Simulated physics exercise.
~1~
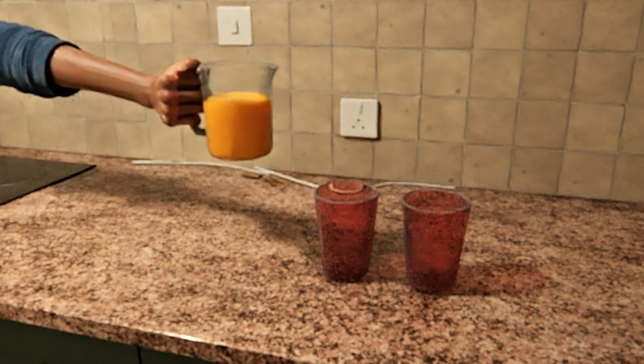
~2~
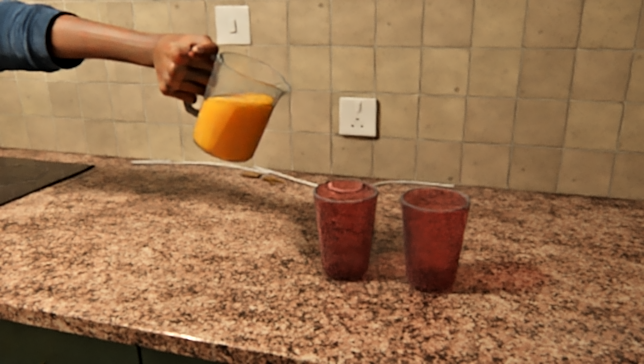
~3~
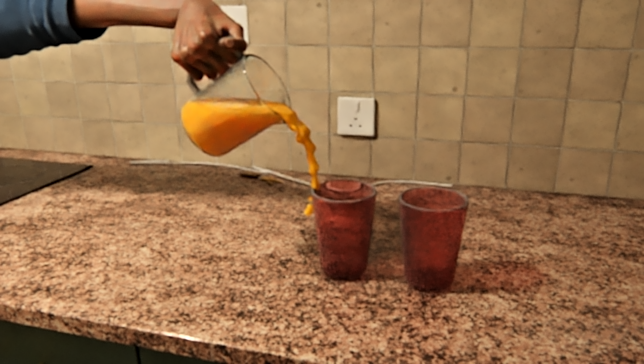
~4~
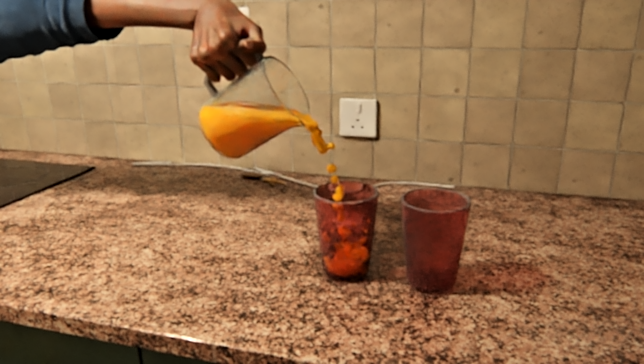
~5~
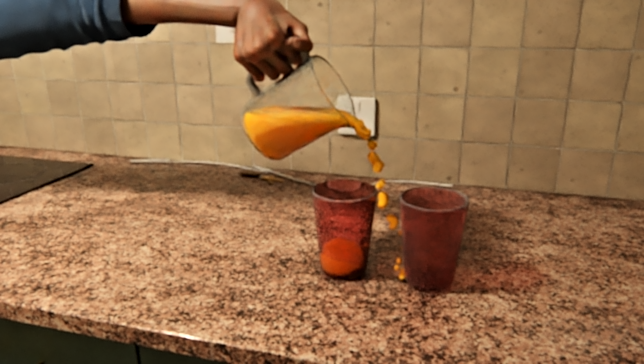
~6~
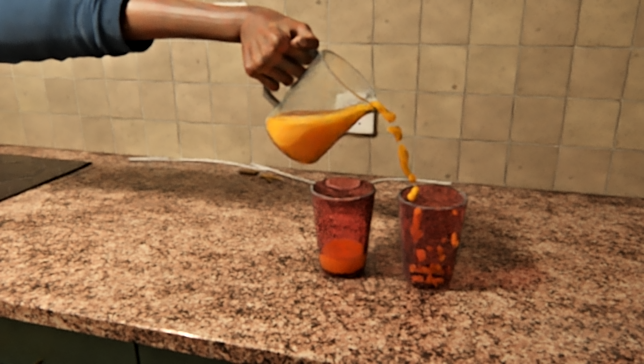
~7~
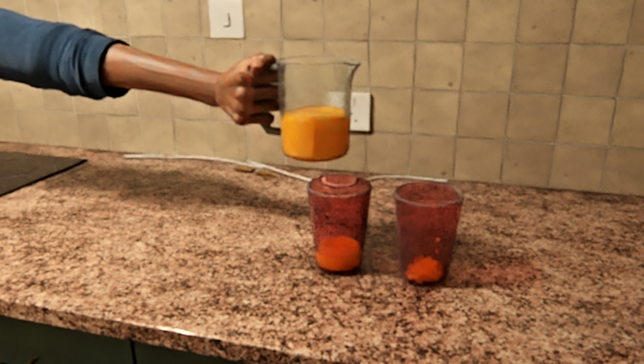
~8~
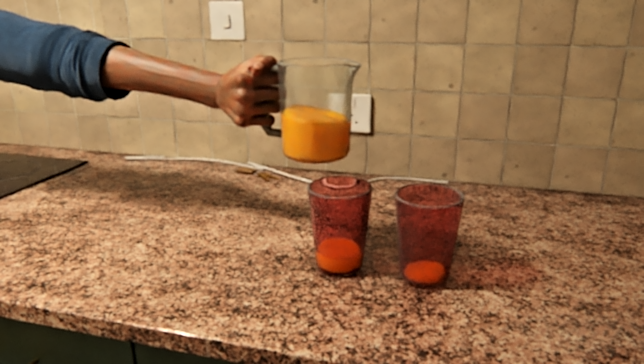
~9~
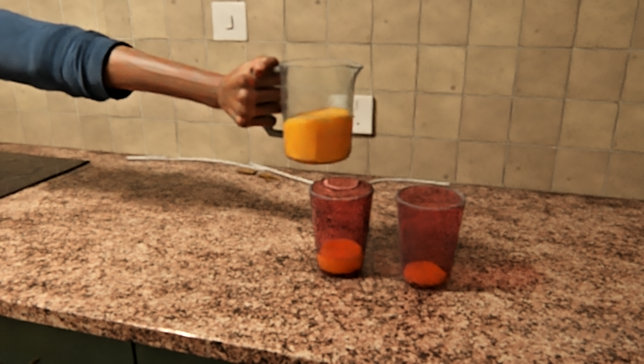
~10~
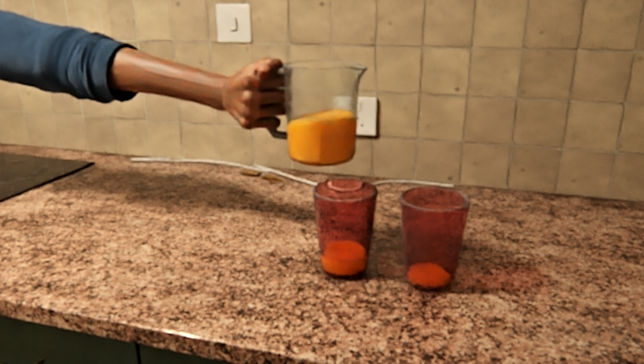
A hand in a blue sleeve holds a glass pitcher of orange juice above a speckled counter, to the left of two reddish, see-through tumblers. It tips the pitcher to the right, and juice starts to spill over the lip, first falling beside the left tumbler's rim. Moving right, the hand sends the stream into the left tumbler, then across the gap between the two and into the right one. The pitcher is then turned upright and held still above the tumblers, partly full, while a little juice settles in the bottom of each, slightly more in the left.
